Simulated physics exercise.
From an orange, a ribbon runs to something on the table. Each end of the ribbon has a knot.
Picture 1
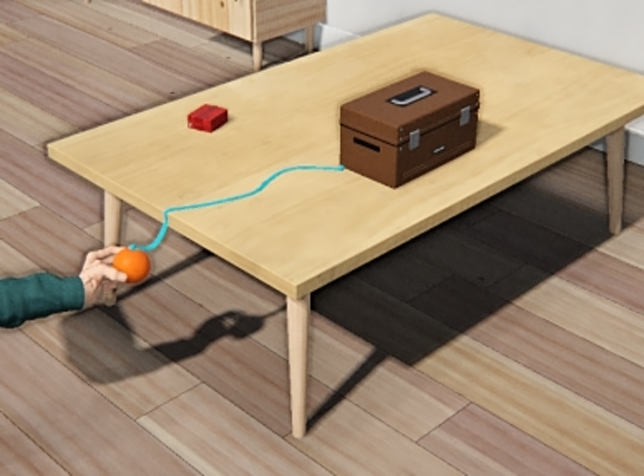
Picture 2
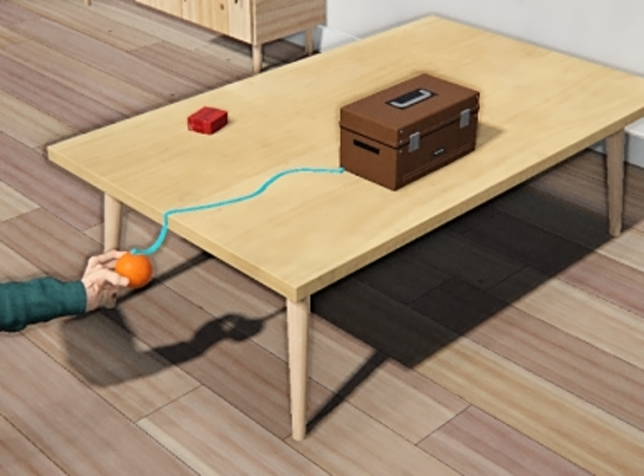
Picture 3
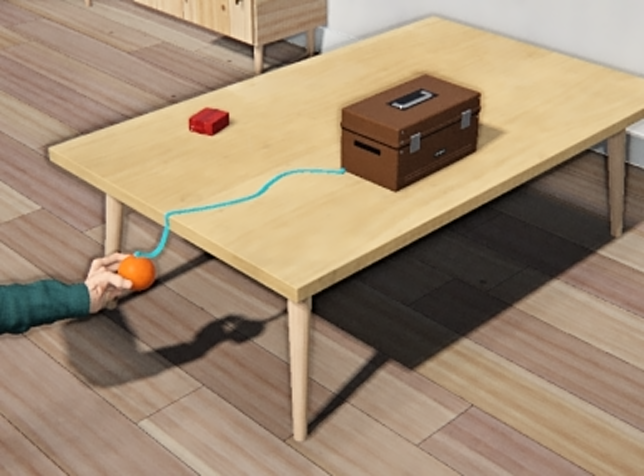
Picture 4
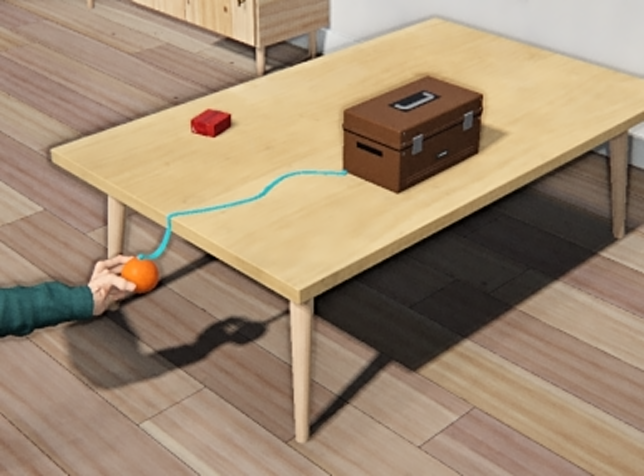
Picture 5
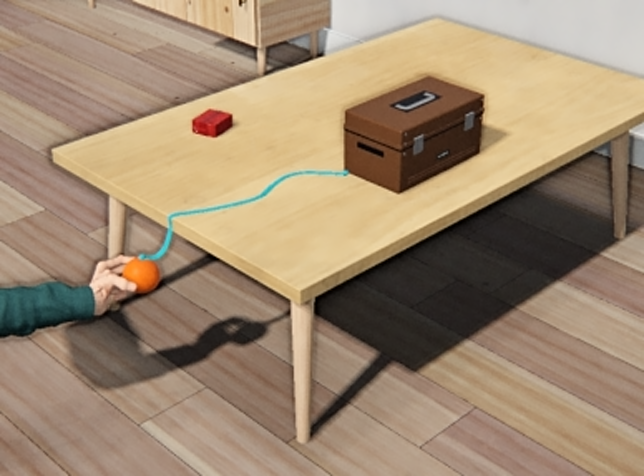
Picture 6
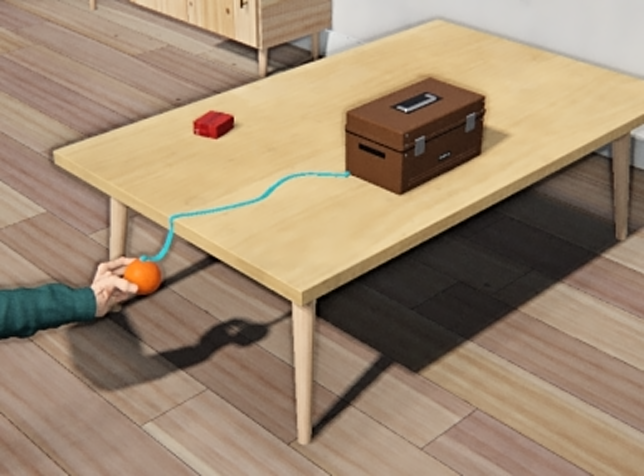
A hand barely shifts an orange, which a blue ribbon links to a still toolbox.
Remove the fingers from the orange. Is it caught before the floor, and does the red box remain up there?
One by one: The orange never lands; the red box holds its spot.
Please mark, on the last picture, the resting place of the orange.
It ends up somewhere near (146, 319).
Then, 0.40 s past the final frame, orange in the air near (213, 293); toolbox still; box still.
Then, 1.16 s past the final frame, orange in the air near (186, 312); toolbox still; box still.
Then, 2.02 s past the final frame, orange in the air near (181, 313); toolbox still; box still.
When it is over, orange in the air near (146, 319); toolbox still; box still. The orange ends up dangling and the red box keeps its place.
